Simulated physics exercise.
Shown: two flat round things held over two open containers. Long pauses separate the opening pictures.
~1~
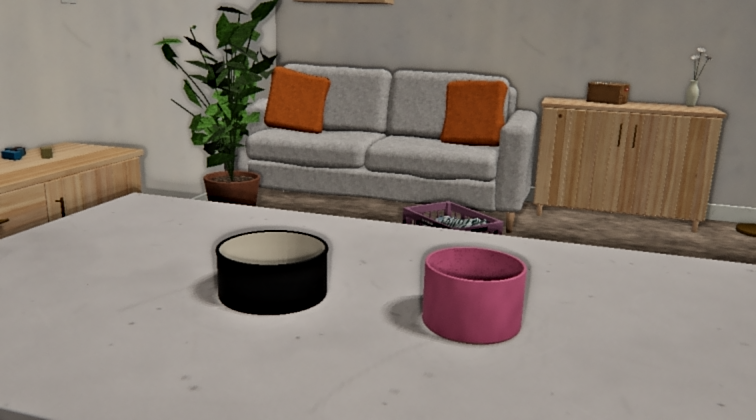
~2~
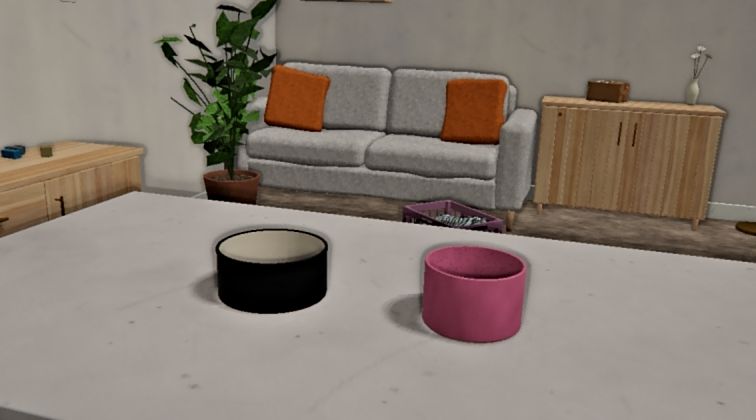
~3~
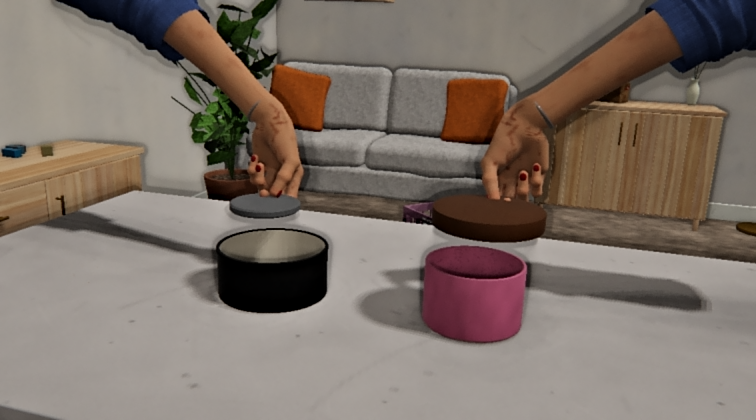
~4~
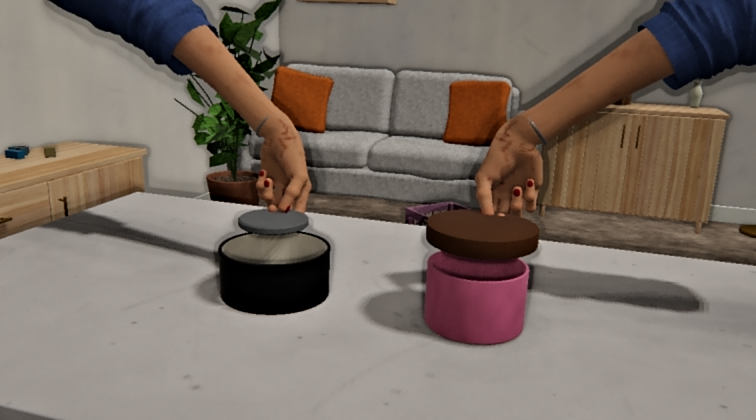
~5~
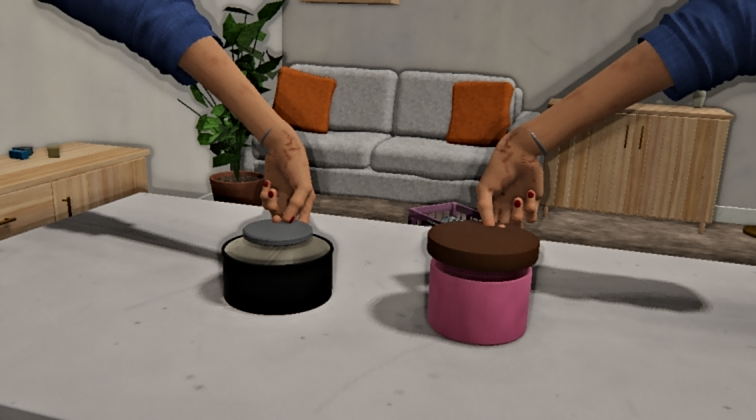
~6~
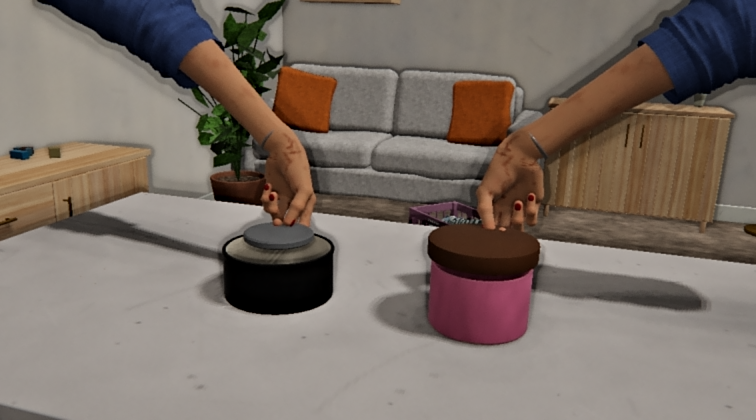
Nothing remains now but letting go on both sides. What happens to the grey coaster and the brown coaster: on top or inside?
In order: The grey coaster ends below. The brown coaster stays above.
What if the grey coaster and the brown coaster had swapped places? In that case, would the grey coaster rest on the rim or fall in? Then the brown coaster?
Once moved, the grey coaster tumbles in; as for the brown coaster, it tumbles in.
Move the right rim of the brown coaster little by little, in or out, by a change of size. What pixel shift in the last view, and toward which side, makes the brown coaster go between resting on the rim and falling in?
Close to 8 pixels leftward.
Then, 0.14 s on from there, grey coaster displaced a little near (279, 268); brown coaster sitting on the rim near (482, 255).
In the end, the grey coaster falls in, near (279, 285); the brown coaster rests on the rim, near (482, 255).
